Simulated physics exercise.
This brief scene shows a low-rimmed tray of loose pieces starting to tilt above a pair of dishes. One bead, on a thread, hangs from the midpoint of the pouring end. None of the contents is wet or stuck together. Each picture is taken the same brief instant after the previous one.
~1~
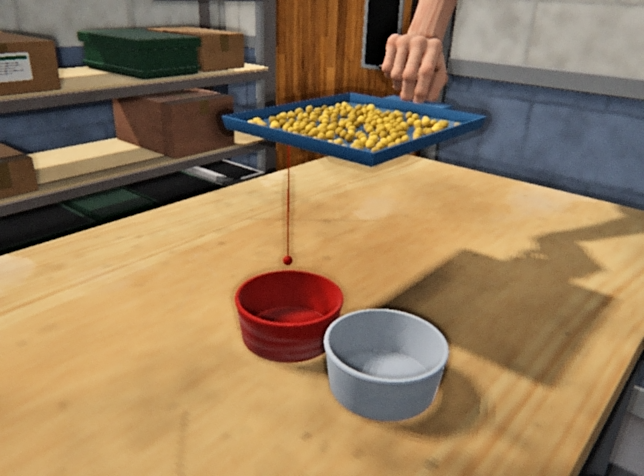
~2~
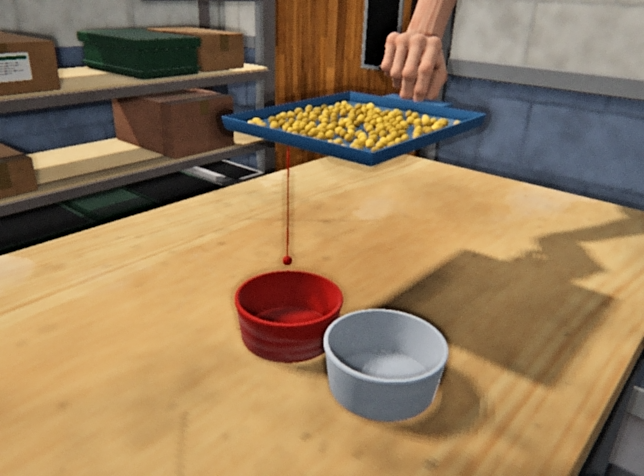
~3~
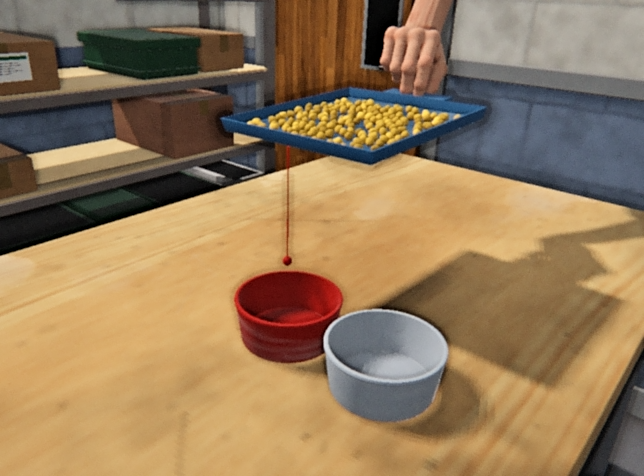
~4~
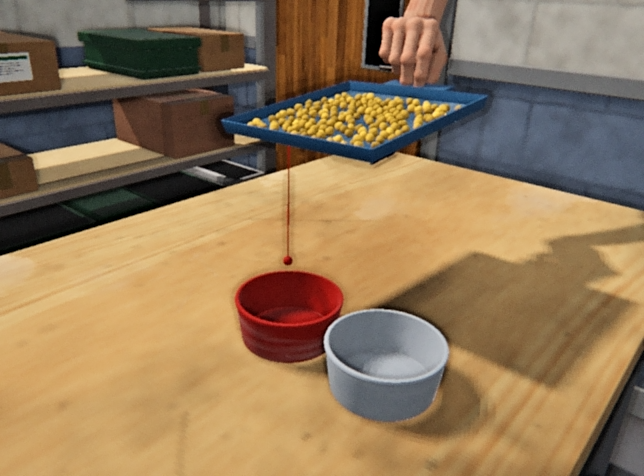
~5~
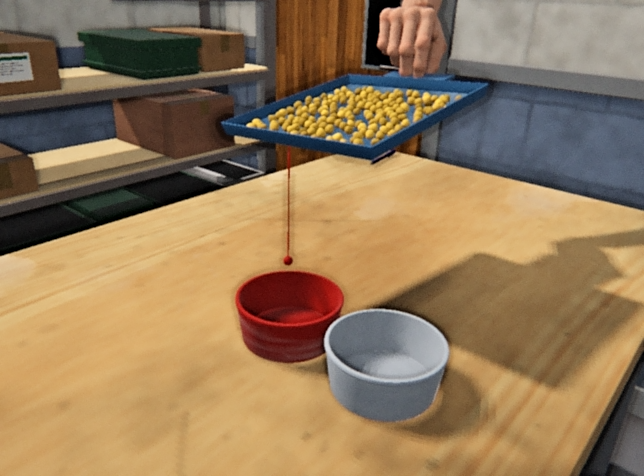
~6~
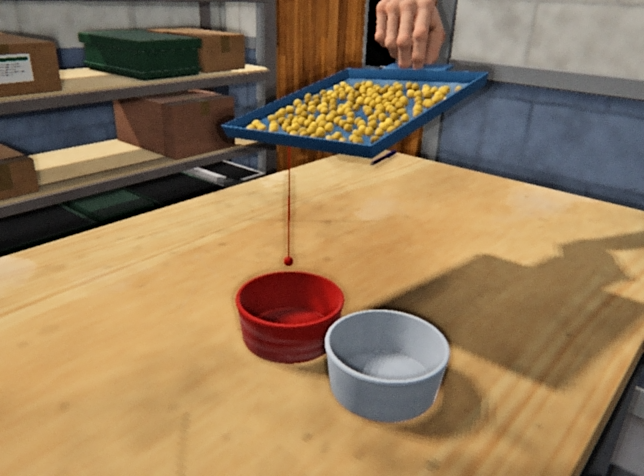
Above a wooden table with two dishes, a hand slightly tilts a blue tray of yellow pieces.
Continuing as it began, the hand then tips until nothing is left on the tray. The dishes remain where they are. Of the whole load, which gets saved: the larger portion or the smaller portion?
The smaller portion.
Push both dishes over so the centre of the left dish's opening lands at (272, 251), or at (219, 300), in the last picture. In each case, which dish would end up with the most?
The first time it is the dish to the left, and the second time it is the dish to the left.
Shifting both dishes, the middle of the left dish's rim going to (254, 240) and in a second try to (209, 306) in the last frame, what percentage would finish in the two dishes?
You'd get 30 in a hundred first and 10 in a hundred after that.
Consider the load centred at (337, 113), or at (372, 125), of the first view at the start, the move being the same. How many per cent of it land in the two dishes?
You'd get near 0 percent first and near 20 percent after that.
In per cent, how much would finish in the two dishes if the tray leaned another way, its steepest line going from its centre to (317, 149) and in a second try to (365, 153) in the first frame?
First case about 70 percent; second case about 40 percent.
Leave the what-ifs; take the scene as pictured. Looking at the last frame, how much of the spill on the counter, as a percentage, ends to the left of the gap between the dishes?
Around 100 per cent, I reckon.
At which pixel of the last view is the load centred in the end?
The centre comes to rest near (218, 297).
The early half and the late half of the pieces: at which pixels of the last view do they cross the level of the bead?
Roughly at (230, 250) first, and then at (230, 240).
Shortly afterwards, tray tipped steeply; all but a few on the tray; only a few in the air.
Next, tray tipped right over; all but a few on the tray; only a few outside both.
Some moments later, tray tipped past a quarter turn; near a quarter in the left dish; the bulk outside both.
In the end, tray tipped past a quarter turn; none at all in the right dish; near a quarter in the left dish; the bulk outside both.
